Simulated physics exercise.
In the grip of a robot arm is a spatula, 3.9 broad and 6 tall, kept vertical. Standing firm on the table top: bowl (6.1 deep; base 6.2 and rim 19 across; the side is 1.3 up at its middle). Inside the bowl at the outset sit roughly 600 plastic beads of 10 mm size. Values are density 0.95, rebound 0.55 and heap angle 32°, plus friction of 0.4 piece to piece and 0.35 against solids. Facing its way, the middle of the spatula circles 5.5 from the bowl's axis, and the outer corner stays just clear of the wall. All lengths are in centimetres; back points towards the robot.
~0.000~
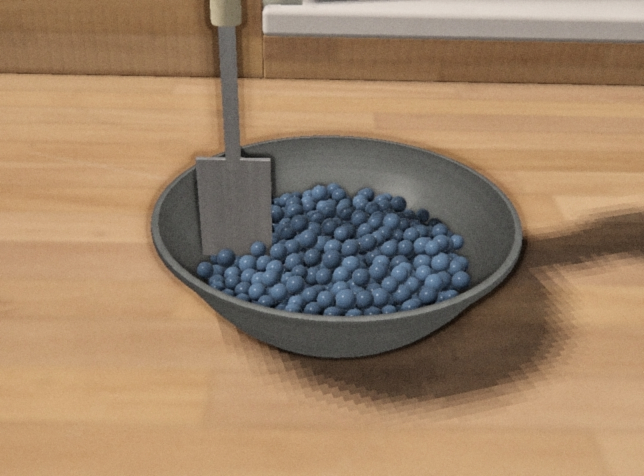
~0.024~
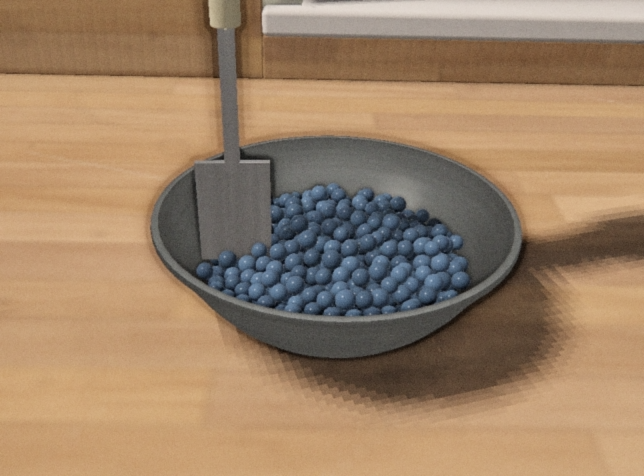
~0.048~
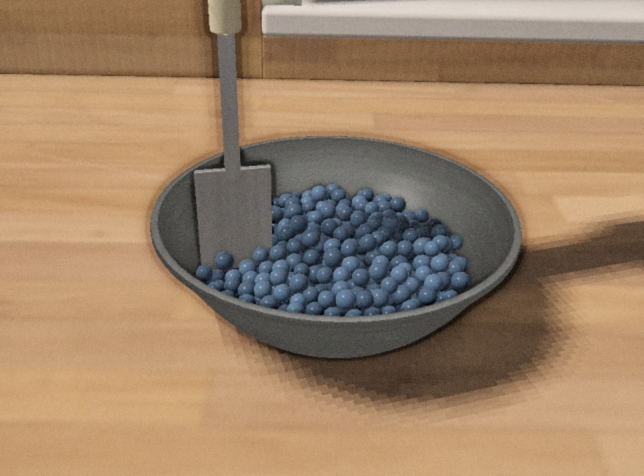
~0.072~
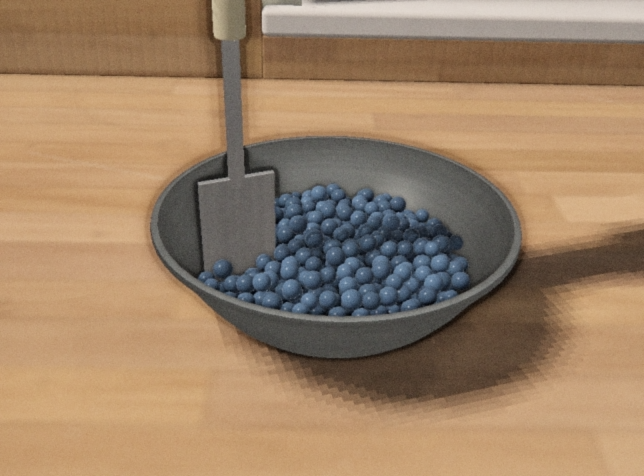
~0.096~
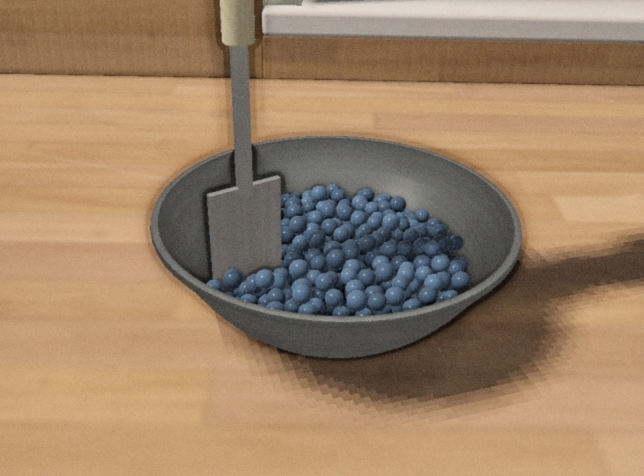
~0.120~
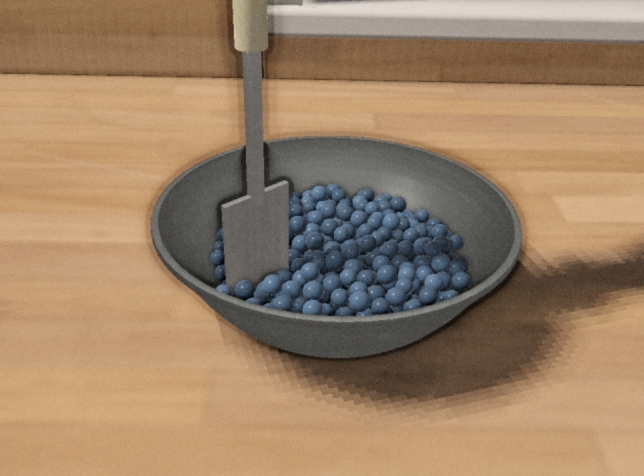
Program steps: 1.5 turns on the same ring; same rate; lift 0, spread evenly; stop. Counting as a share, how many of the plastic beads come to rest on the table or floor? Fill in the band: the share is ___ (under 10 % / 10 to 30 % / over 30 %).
The share is 10 to 30 %.
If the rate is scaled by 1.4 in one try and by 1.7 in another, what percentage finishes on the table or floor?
Roughly 25 and 30 per cent.
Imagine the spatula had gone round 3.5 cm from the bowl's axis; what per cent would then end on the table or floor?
In that case some 0 per cent.
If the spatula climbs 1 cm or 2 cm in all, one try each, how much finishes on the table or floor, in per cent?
That gives about 10 per cent and 5 per cent, in order.
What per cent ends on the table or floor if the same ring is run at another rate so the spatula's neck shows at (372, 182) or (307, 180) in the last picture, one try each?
Well, about 35 percent the first time and about 30 percent the second.
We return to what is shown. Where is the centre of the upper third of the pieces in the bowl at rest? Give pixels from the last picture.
The centre is near pixel (381, 230).
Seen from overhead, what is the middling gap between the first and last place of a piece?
Reading: Around 4 cm.
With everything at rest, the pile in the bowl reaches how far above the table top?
The top sits some 6.0 cm up.
After 0.57 s, 238° round, highest piece 8 above the table; 581 in the bowl, 17 on the table or floor, 4 in flight or on the tool.
After 1.02 s, 74° round, highest piece 8 above the table; 545 in the bowl, 55 on the table or floor, 2 in flight or on the tool.
After 1.45 s, 180° round, highest piece 6 above the table; 520 in the bowl, 82 on the table or floor.
After 2.15 s, 180° round, highest piece 6 above the table; 520 in the bowl, 82 on the table or floor.
At rest, 520 in the bowl, 82 on the table or floor. That is 14 % on the table or floor.
